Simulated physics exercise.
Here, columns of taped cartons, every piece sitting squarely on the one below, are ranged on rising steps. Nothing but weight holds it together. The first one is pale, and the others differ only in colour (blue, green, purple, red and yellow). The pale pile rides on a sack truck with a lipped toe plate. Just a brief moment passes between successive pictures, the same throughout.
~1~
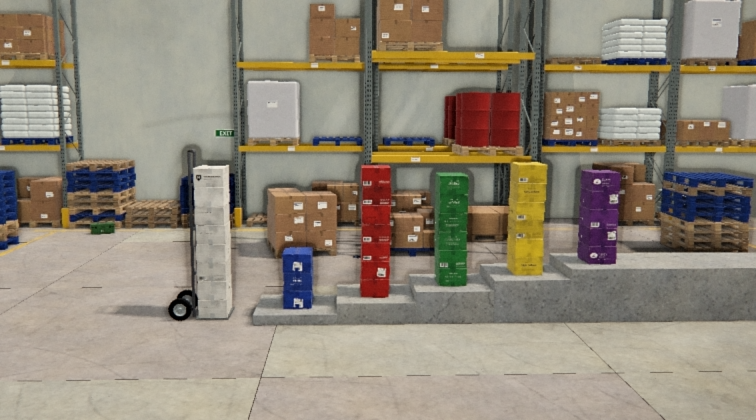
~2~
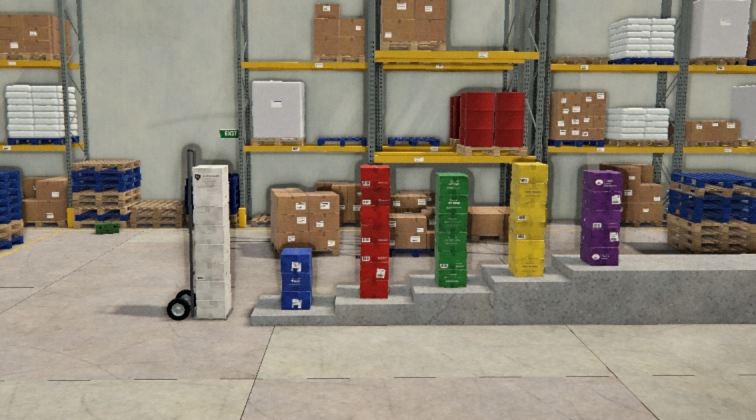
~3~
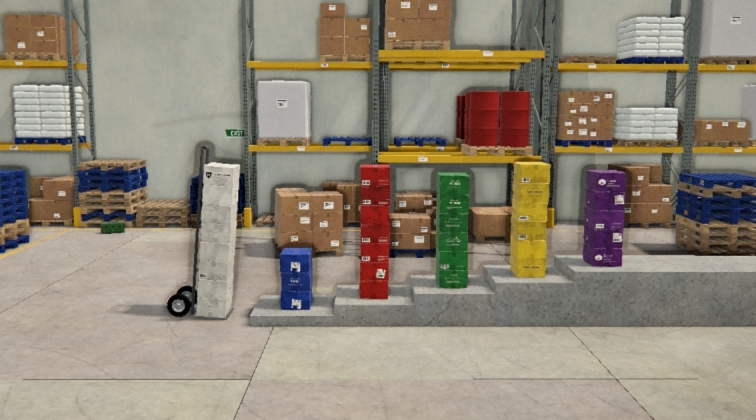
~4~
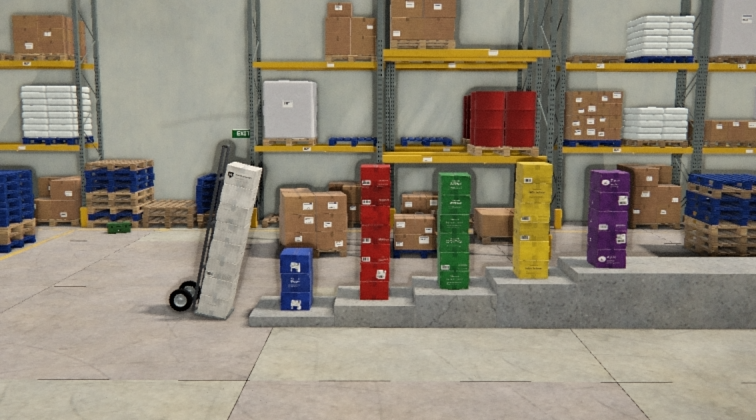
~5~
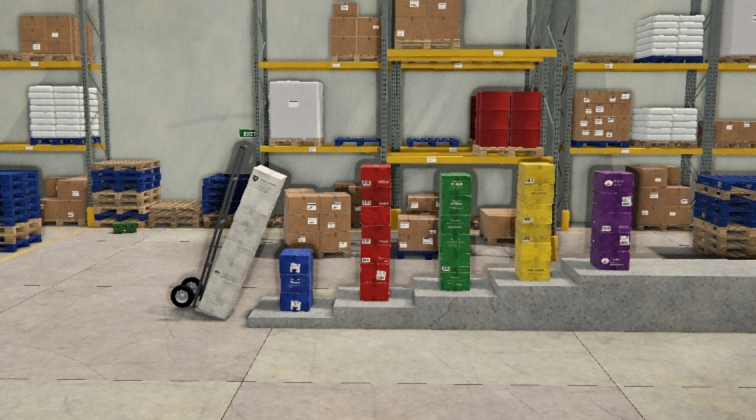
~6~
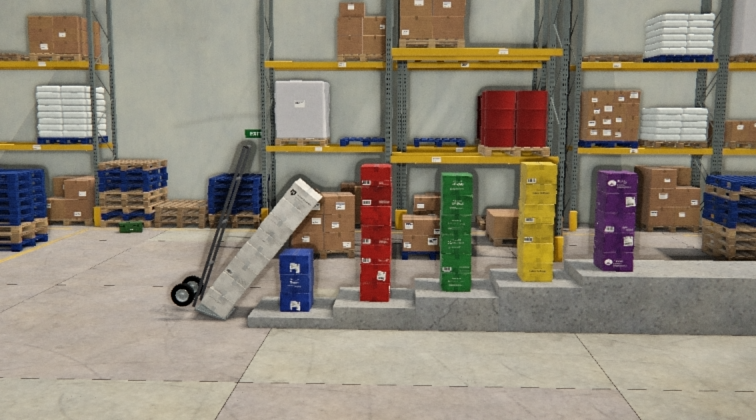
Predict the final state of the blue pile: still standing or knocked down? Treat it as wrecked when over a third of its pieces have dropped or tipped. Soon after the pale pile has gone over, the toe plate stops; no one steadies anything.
Still standing.
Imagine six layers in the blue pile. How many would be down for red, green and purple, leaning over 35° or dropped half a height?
The end counts by colour are red 7, green 6 and purple 5.
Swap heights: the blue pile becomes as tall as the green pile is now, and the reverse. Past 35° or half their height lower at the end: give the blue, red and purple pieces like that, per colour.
Pieces down at the end - blue: 5, red: 7, purple: 0.
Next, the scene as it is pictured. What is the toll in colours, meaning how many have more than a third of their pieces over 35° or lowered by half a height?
The total is 0.
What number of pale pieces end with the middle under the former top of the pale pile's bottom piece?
1 in all.
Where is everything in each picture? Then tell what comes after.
In the first picture (each place is the centre of the face we see best; the camera moves round a little), truck frame (190, 186) level; top blue carton (297, 263); top yellow carton (533, 174); the others all in place.
In the second picture, truck frame (189, 185) level; top blue carton (295, 264).
In the third picture, truck frame (200, 182) rocked barely, top of the pale pile leaning barely; top blue carton (295, 264); the others all in place.
In the fourth picture, truck frame (217, 180) rocked a little, top of the pale pile leaning a little; top blue carton (294, 264); the others all in place.
In the fifth picture, truck frame (231, 181) rocked clearly, top of the pale pile leaning clearly; top blue carton (294, 265); the others all in place.
In the sixth picture, truck frame (234, 180) rocked clearly, top of the pale pile leaning well over; top blue carton (294, 265); top yellow carton (542, 175); the others all in place.
Just after the last frame, 8 of the pale pile down; none of the 3 blue cartons down (0 of 27 in all colours); top blue carton unmoved.
A moment on, 8 of the pale pile down; none of the 3 blue cartons down (0 of 27 in all colours); top blue carton moved a little.
Further on, 8 of the pale pile down; none of the 3 blue cartons down (0 of 27 in all colours); top blue carton tilted a little; top red carton moved a little.
When it is over, 8 of the pale pile down; none of the 3 blue cartons down (0 of 27 in all colours); top blue carton tilted a little; top red carton unmoved. In pixels of the last frame, middles, top blue carton near (309, 261), top red carton near (377, 175).
